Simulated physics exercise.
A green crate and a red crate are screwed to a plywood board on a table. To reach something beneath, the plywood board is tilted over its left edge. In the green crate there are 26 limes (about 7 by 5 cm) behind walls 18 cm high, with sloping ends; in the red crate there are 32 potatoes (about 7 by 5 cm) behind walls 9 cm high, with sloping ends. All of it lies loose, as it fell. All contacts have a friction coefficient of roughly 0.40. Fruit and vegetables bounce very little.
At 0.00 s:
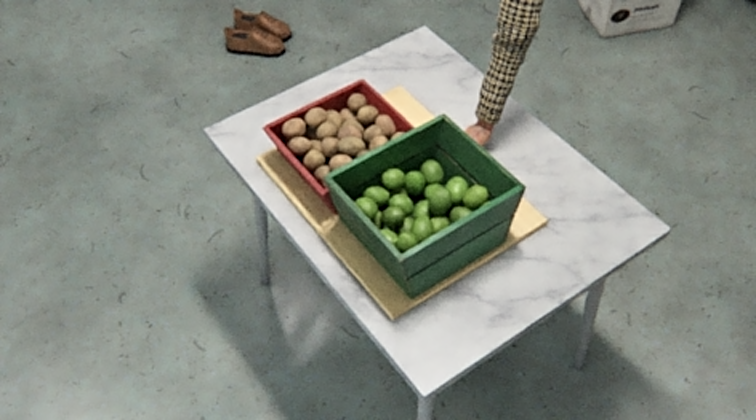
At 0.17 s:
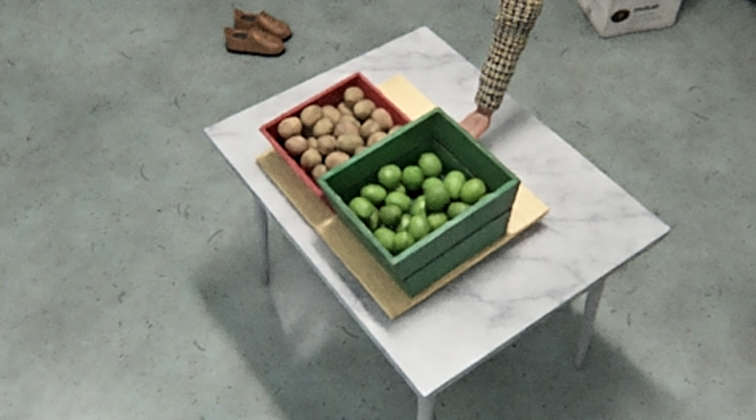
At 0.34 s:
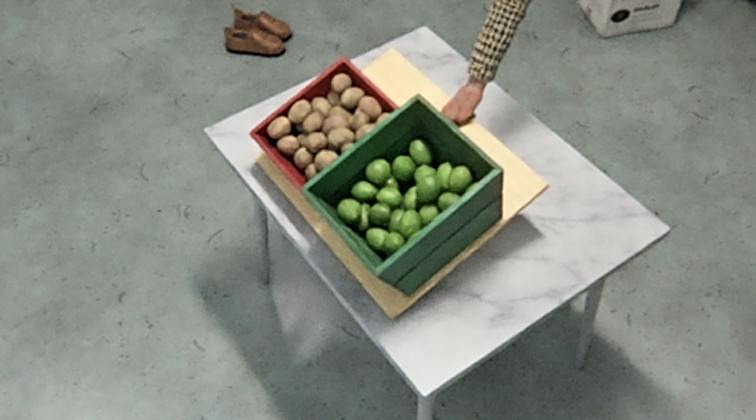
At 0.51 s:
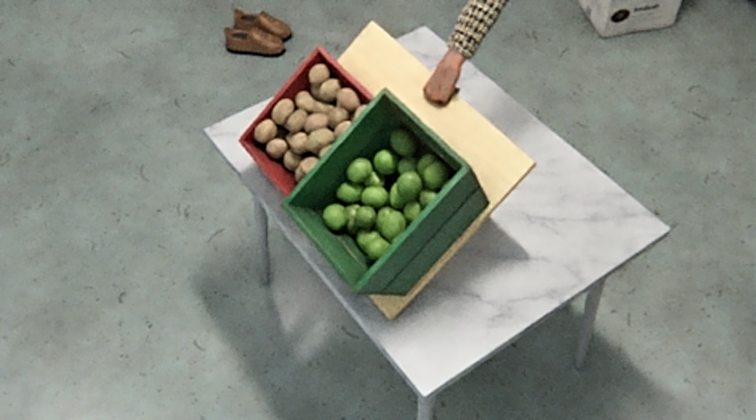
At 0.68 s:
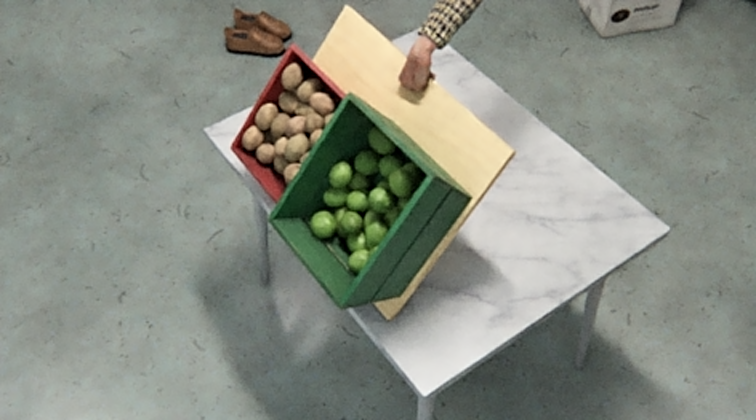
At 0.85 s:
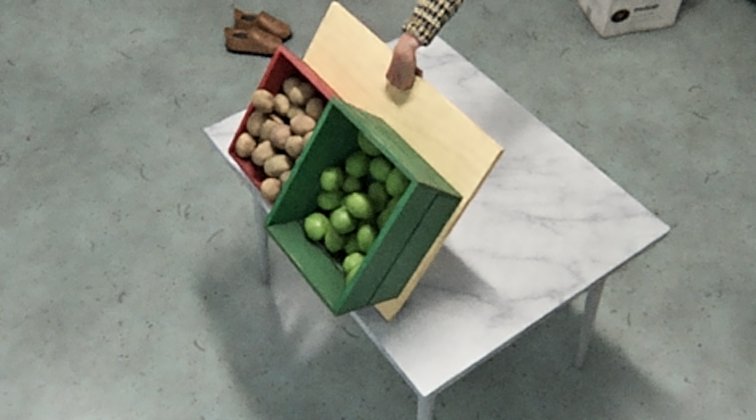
On a grey, scuffed floor, a white marble-patterned table is seen from above at an angle by a still camera, with brown shoes at upper left and a white box at upper right. A red crate of potatoes sits behind a green crate of limes on a pale wooden board. A hand in a checked sleeve raises the board's far right side, tilting it and both crates steeply leftward.
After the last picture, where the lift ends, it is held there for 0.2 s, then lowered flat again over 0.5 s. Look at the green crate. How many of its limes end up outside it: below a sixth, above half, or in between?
Less than a sixth of the limes leave the green crate.
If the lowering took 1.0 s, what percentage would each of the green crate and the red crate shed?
In that case green crate 0, red crate 20 per cent.
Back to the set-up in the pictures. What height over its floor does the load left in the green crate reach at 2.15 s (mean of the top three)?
Roughly 12 cm high.
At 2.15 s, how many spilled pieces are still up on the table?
Roughly 1.
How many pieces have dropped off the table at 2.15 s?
About 6.
After 1.06 s, tilt 54°; 0 of 26 out of the green crate and 2 of 32 out of the red crate.
After 1.32 s, tilt 24°; 0 of 26 out of the green crate and 6 of 32 out of the red crate.
After 1.68 s, tilt 0°; 0 of 26 out of the green crate and 7 of 32 out of the red crate.
When it is over (at 2.15 s), 0 of 26 out of the green crate and 7 of 32 out of the red crate. Asked share, 0 of 26, 0 per cent.
